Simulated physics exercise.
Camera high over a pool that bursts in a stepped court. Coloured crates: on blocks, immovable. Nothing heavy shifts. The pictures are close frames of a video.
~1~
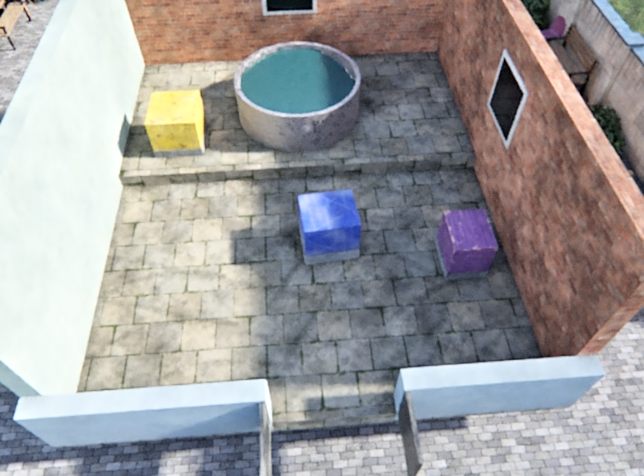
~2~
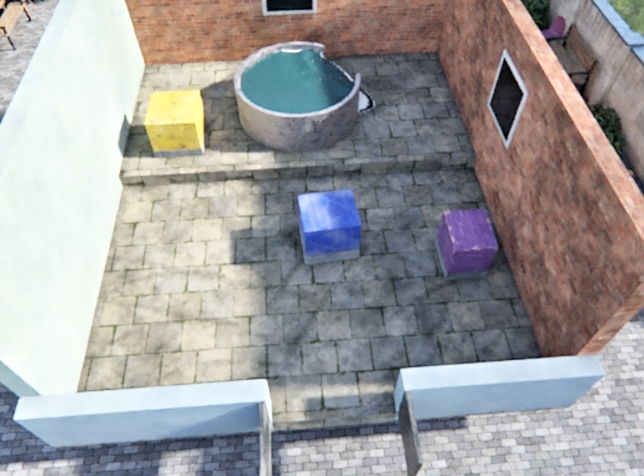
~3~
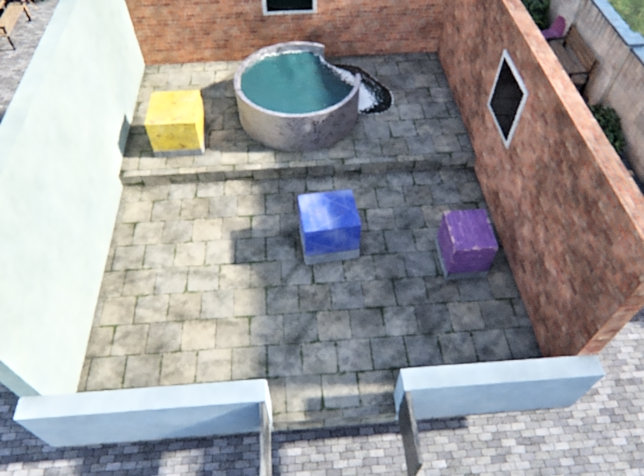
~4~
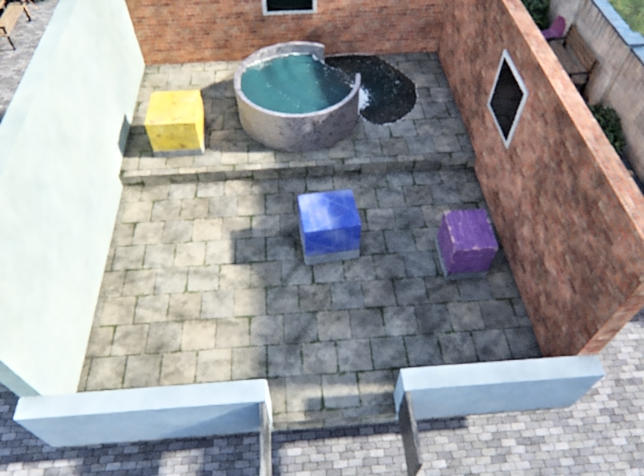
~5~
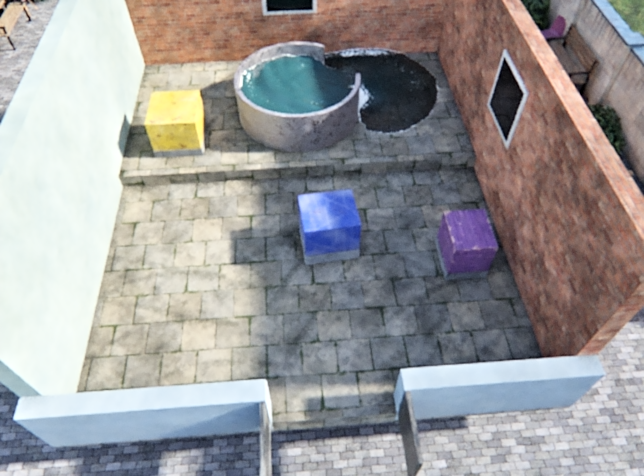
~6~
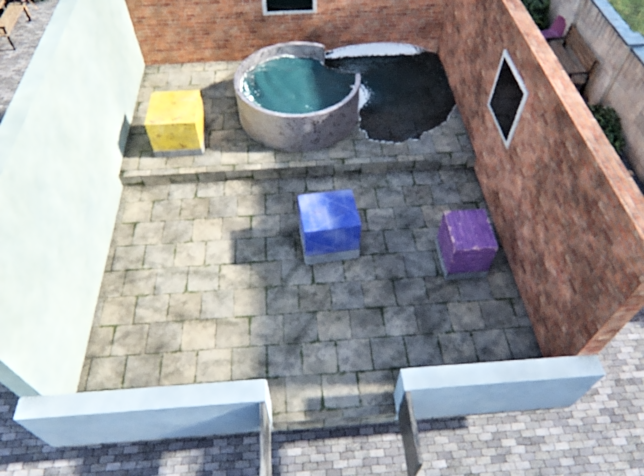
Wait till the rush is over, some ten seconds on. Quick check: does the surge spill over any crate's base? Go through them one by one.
The purple crate will have water on it; the blue crate will have no water on it; the yellow crate will have no water on it.
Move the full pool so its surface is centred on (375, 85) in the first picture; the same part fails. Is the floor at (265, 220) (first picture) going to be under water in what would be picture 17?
That spot: Bare.
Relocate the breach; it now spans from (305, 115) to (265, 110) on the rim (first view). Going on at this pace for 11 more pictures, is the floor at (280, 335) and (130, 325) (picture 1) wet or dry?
Note, points in order: Soaked; soaked.
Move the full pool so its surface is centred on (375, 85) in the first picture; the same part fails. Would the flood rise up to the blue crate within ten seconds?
Blue crate: Untouched.
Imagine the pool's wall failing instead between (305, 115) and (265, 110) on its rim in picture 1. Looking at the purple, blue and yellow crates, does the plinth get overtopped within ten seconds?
Then the purple crate is untouched, the blue crate gets flooded and the yellow crate is untouched.
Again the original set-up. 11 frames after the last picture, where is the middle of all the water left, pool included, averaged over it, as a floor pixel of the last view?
Estimate: (352, 97).
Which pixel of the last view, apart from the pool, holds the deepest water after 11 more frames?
My pick is (434, 59).
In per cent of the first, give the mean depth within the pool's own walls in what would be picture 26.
I'd put it at some 34 per cent.
A moment on, water covers 15 % of the floor; the purple crate not reached, the blue crate not reached, the yellow crate not reached.
Next, water covers 20 % of the floor; the purple crate not reached, the blue crate not reached, the yellow crate not reached.
Then, water covers 40 % of the floor; the purple crate water round its plinth, the blue crate water round its plinth, the yellow crate not reached.
Later, water covers 70 % of the floor; the purple crate water round its plinth, the blue crate water round its plinth, the yellow crate water round its plinth.
In the end, water covers 90 % of the floor; the purple crate was topped, the blue crate stayed above the water, the yellow crate stayed above the water.
